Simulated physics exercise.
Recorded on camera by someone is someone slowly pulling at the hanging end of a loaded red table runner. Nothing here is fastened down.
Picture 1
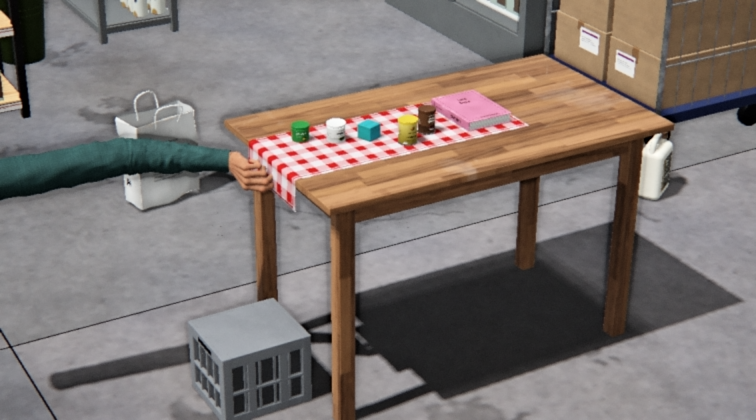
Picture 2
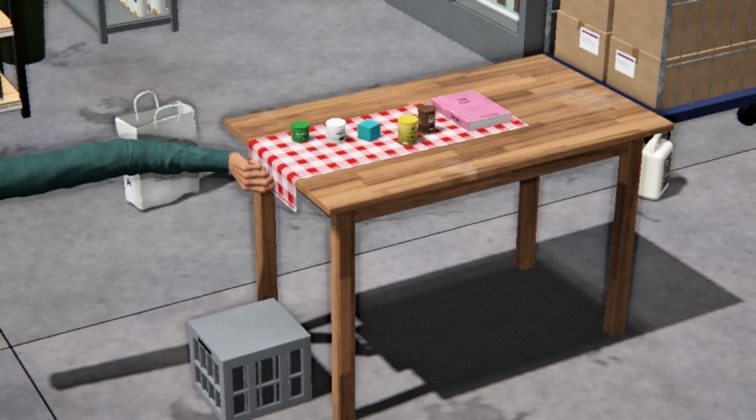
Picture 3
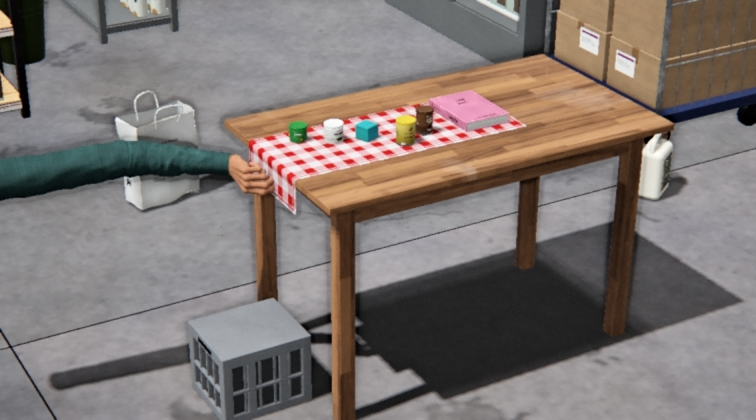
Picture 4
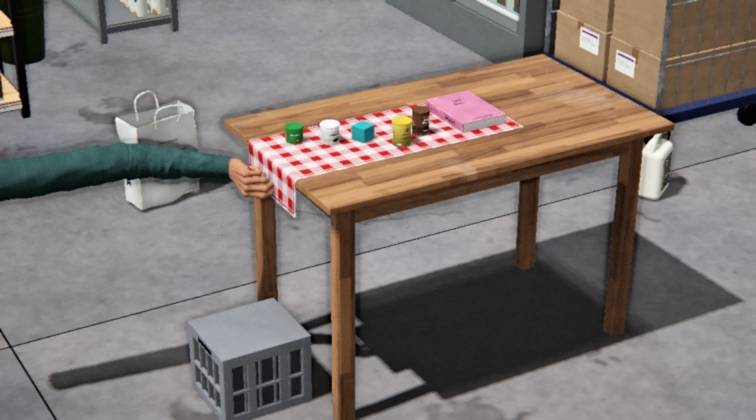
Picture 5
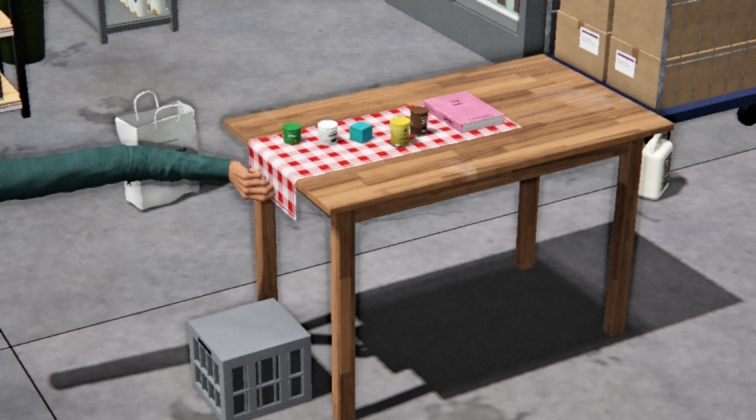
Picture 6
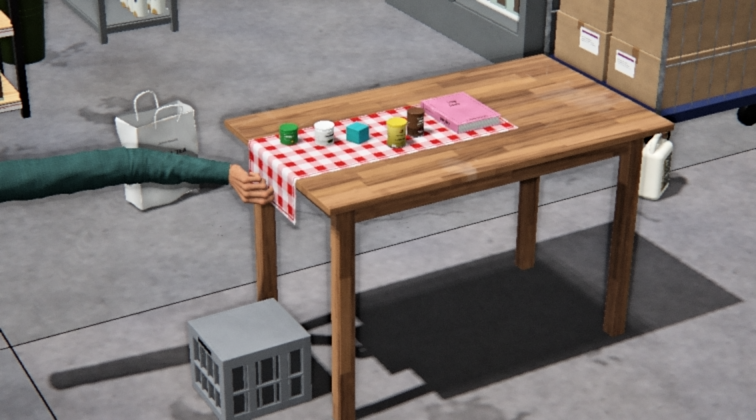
A hand in a green sleeve slowly pulled the hanging end of a red checkered runner down the table's left edge, and the small pots, cans, turquoise cube and pink book slid slightly left with it.
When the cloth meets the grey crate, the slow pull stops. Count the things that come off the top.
The top will end up four items short.
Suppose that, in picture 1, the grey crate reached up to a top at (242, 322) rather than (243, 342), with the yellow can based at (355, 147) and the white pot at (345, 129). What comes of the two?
Result: Yellow can gone, white pot gone.
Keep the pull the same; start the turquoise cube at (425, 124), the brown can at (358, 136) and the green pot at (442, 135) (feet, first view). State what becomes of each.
I'd say the turquoise cube hangs on, the brown can takes a fall, and the green pot hangs on.
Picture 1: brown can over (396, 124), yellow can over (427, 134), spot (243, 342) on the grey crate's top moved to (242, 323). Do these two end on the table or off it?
Brown can: Safe; yellow can: Safe.
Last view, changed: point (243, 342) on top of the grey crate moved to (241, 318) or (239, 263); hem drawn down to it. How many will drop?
Over the edge: 3, then 1.
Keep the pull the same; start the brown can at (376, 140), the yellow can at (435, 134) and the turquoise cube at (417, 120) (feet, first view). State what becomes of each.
Here's the result: The brown can leaves the top, the yellow can remains in place and the turquoise cube remains in place.
Early on, hem near (272, 266); green pot and white pot gone.
Midway, hem near (272, 298); green pot, white pot and turquoise cube gone.
Finally, hem on the crate; green pot, white pot, turquoise cube and yellow can gone. The table loses four.
